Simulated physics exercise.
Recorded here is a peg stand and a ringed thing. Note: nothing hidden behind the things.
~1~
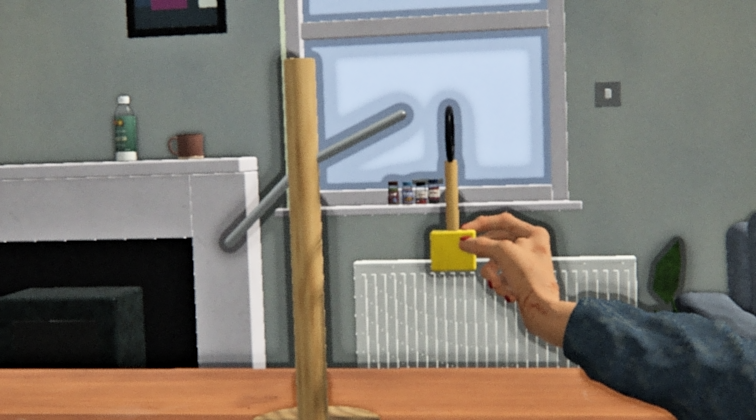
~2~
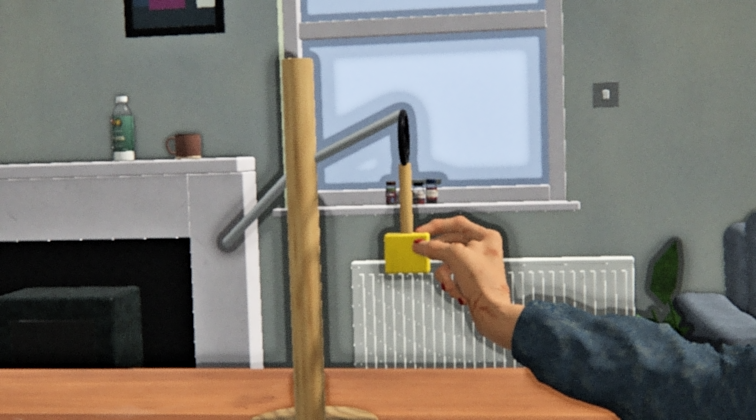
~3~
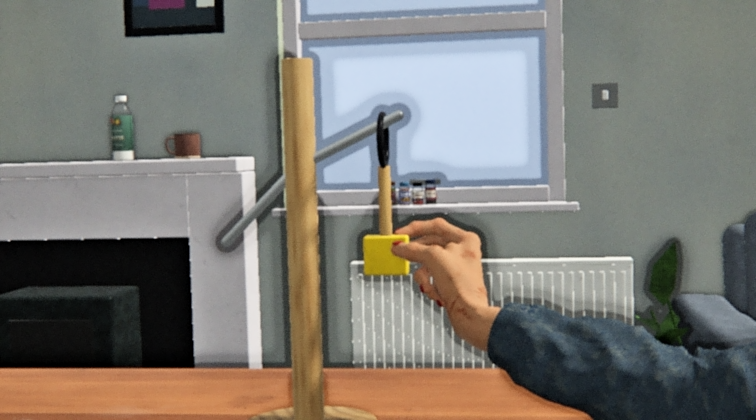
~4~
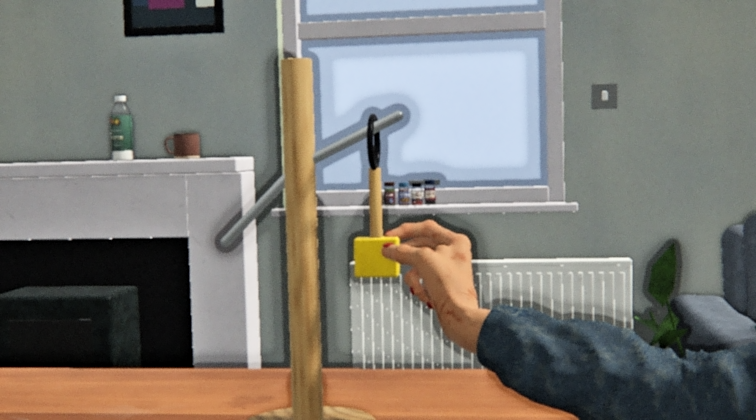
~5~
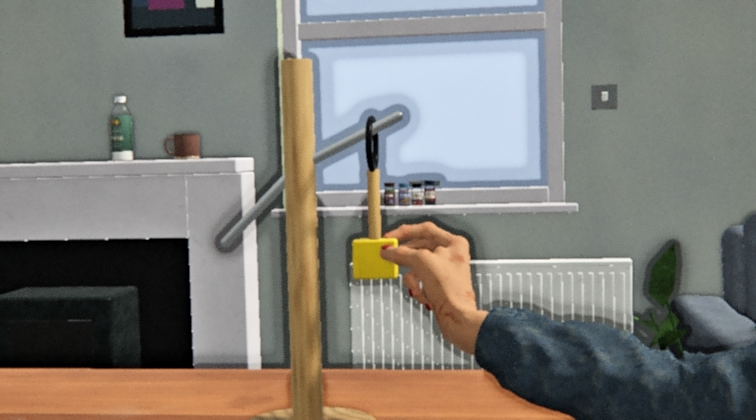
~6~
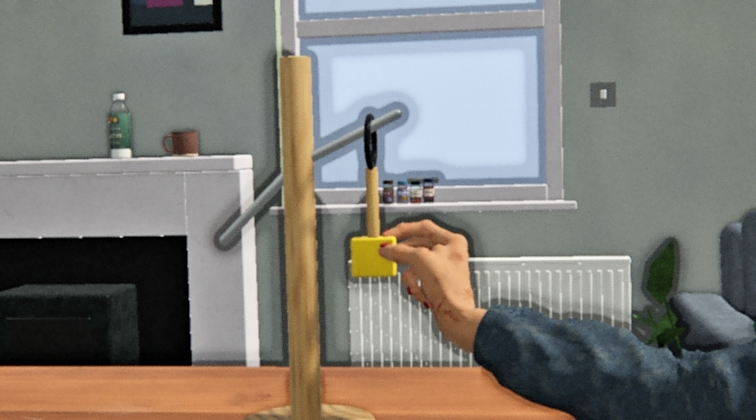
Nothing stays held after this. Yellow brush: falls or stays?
It stays attached.
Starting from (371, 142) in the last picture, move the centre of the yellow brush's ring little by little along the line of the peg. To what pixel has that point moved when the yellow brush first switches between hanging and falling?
Near pixel (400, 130).
Then, 0.14 s after the last picture, yellow brush at rest near (371, 197).
Then, 0.52 s after the last picture, yellow brush at rest near (369, 198).
At rest, the yellow brush remains hooked, near (367, 199).
